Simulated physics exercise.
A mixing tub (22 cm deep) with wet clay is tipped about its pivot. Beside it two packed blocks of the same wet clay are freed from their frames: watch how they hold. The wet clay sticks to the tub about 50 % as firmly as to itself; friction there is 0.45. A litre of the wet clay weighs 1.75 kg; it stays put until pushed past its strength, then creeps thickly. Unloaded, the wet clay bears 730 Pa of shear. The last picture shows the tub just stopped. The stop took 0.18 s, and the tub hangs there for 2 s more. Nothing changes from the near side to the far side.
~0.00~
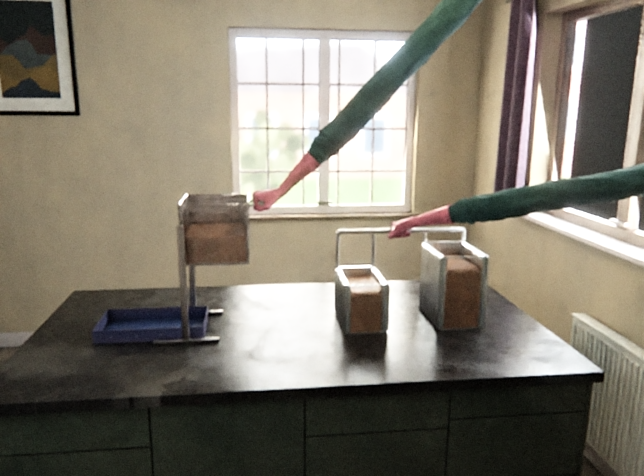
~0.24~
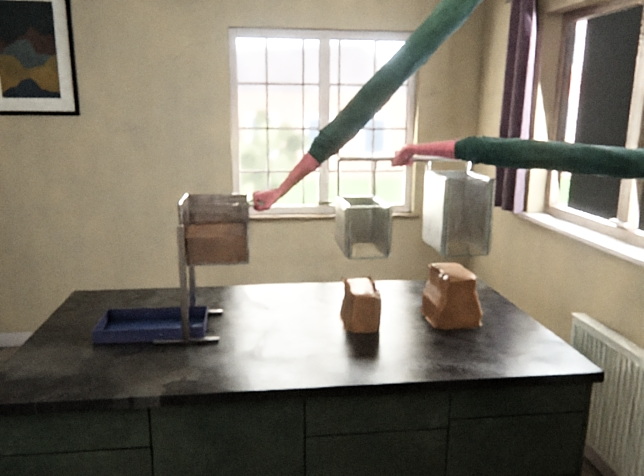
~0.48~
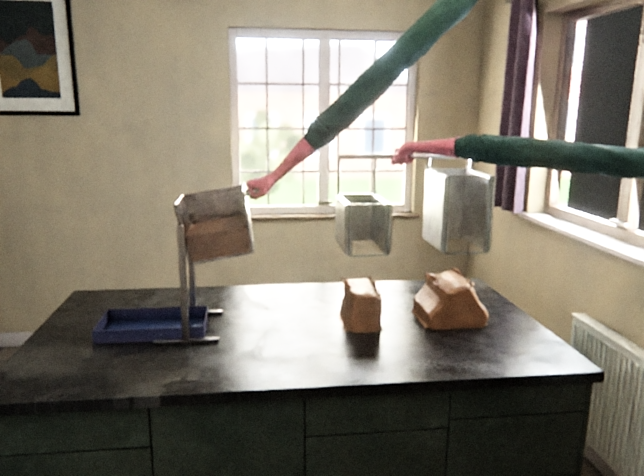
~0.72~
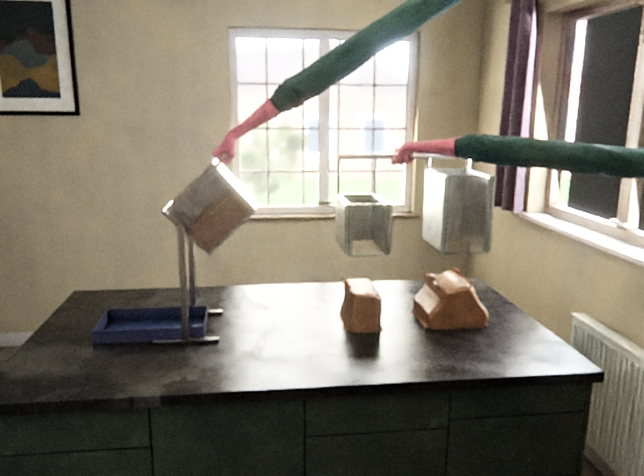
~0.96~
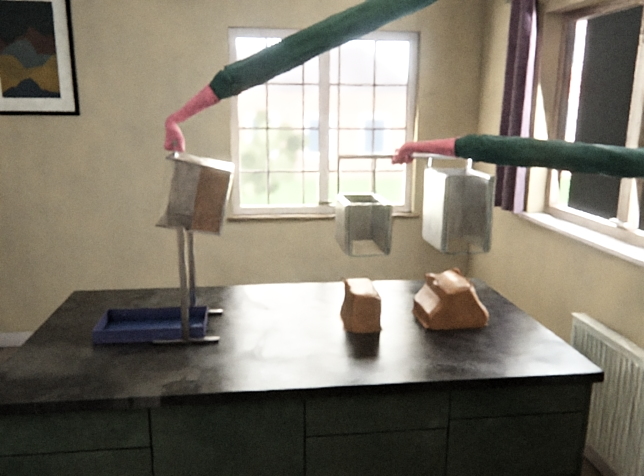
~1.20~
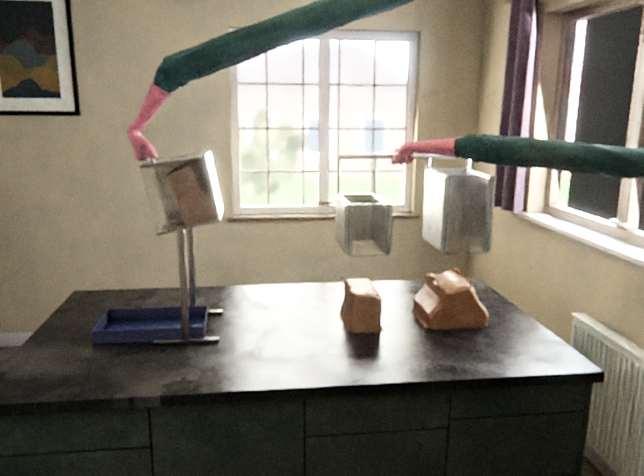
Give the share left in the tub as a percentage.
Expect roughly 47 %.
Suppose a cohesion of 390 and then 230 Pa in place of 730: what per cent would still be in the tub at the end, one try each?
In that order: 55 %, 45 %.
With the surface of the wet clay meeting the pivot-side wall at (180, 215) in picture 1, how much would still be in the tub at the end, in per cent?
It would be near 40 %.
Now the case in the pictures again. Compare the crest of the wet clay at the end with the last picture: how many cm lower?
Some 12 cm.
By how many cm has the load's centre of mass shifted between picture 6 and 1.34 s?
About 7 cm.
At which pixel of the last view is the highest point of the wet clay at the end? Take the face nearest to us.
Around (201, 200).
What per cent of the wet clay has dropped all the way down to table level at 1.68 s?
About 35 %.
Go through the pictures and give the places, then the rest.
The first picture shows handle-side rim at (247, 204), tilt 0 degrees; crest of the wet clay at (224, 236); block heights 16 cm, 25 cm (left to right).
The second picture shows handle-side rim at (247, 204), tilt 0 degrees; crest of the wet clay at (224, 236); block heights 16 cm, 21 cm (left to right).
The third picture shows handle-side rim at (242, 193), tilt 10 degrees; crest of the wet clay at (243, 227); block heights 16 cm, 18 cm (left to right).
The fourth picture shows handle-side rim at (211, 166), tilt 43 degrees; crest of the wet clay at (233, 193); block heights 16 cm, 18 cm (left to right).
The fifth picture shows handle-side rim at (167, 159), tilt 78 degrees; crest of the wet clay at (204, 169); block heights 16 cm, 18 cm (left to right).
The sixth picture shows handle-side rim at (141, 169), tilt 100 degrees; crest of the wet clay at (192, 167); block heights 16 cm, 18 cm (left to right).
After 1.34 s, the tub is at 100 degrees and holds 99 %.
After 1.51 s, the tub is at 100 degrees and holds 61 %.
After 1.68 s, the tub is at 100 degrees and holds 47 %.
After 1.85 s, the tub is at 100 degrees and holds 47 %.
After 3.20 s, the tub is at 100 degrees and holds 47 %.
